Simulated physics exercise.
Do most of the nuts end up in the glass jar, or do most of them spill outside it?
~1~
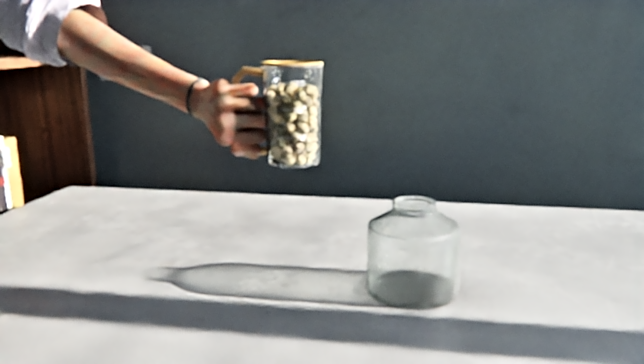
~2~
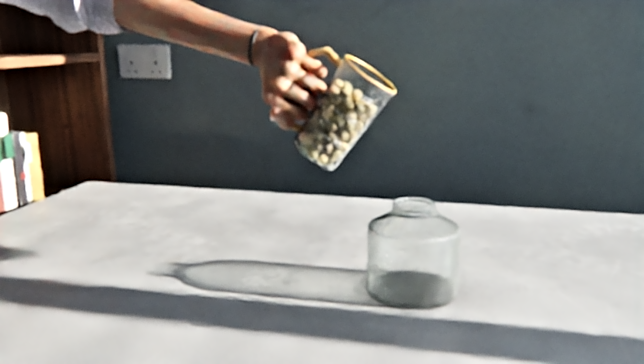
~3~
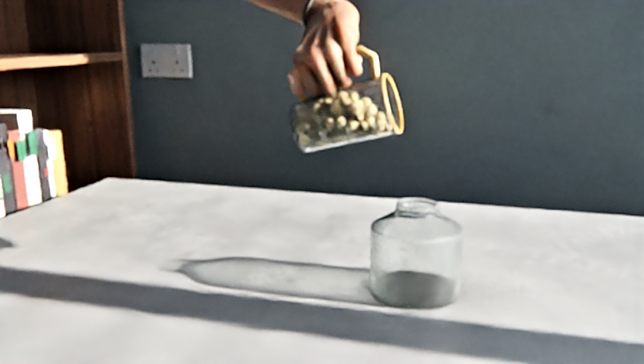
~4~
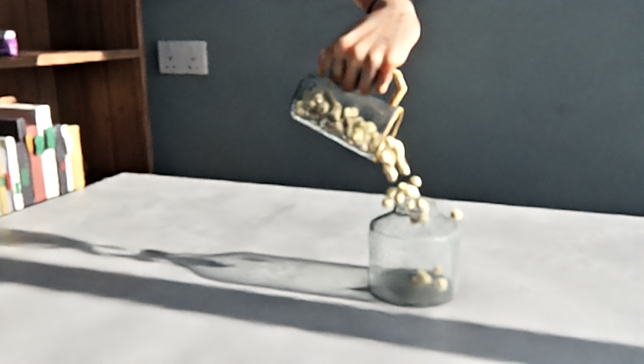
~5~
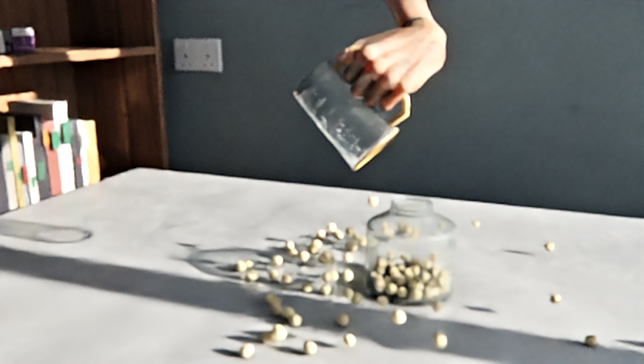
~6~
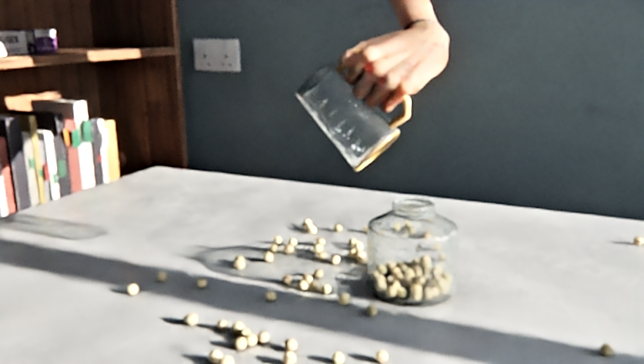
Most of the nuts spill outside, scattering over the table. A fair share ends up in the jar, and the cup is left empty.
